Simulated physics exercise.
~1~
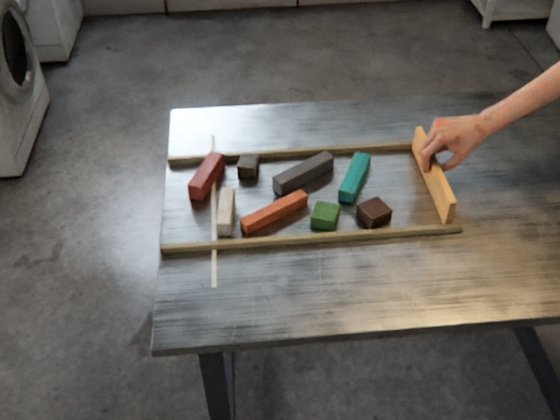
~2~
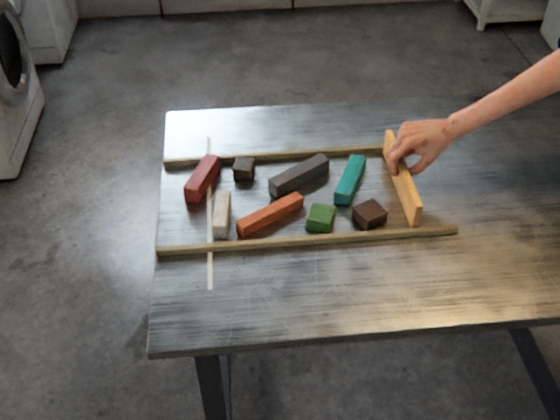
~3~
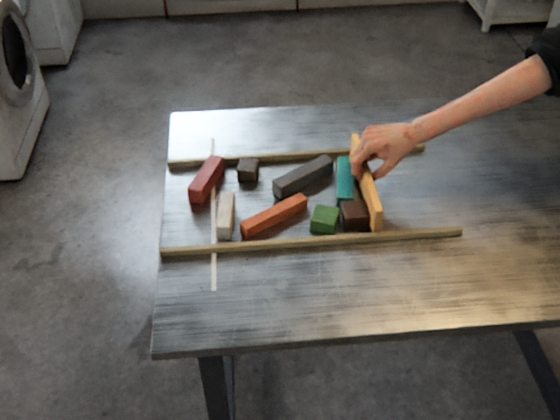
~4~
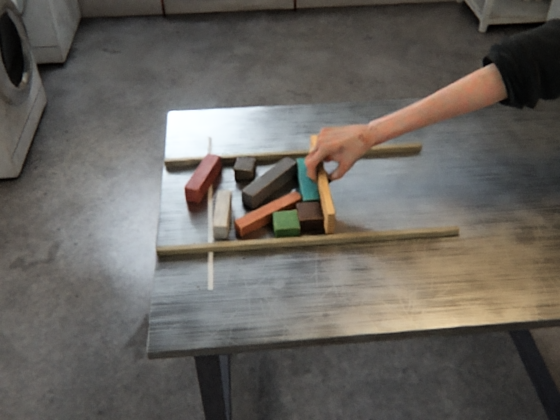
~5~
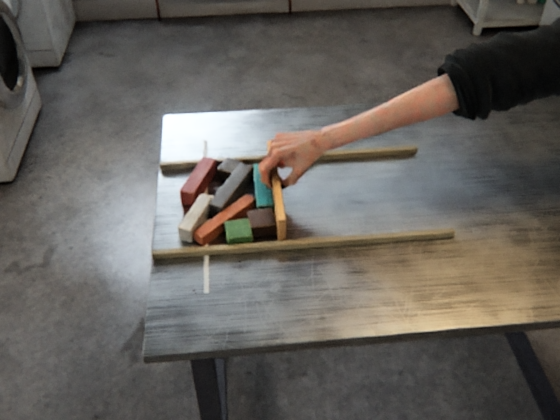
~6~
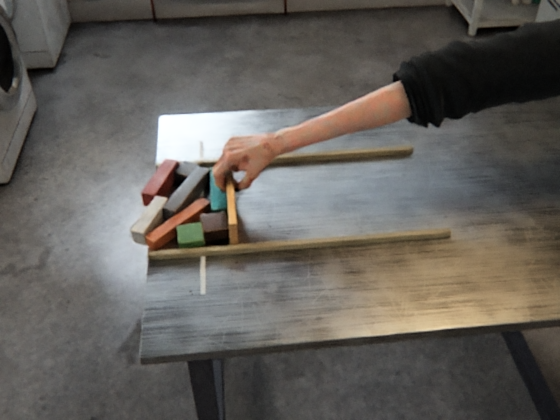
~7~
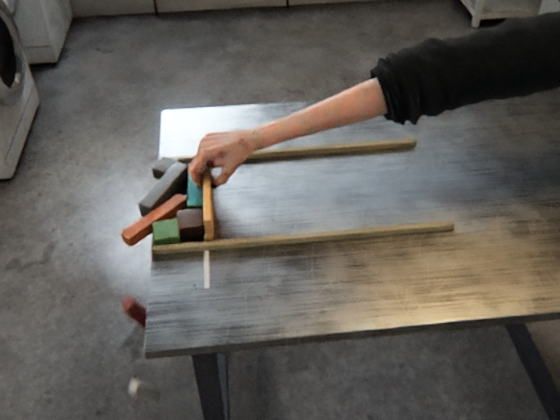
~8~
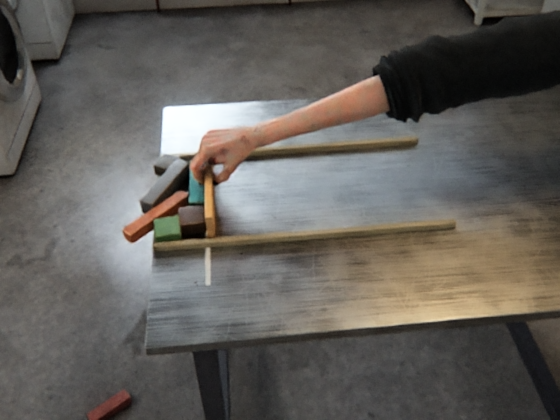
On a grey tabletop, a hand slid a wooden board leftward between two rails, bunching the scattered coloured blocks together and pushing them toward the edge, until the white and red ones dropped to the floor while the rest stayed crowded at the end.
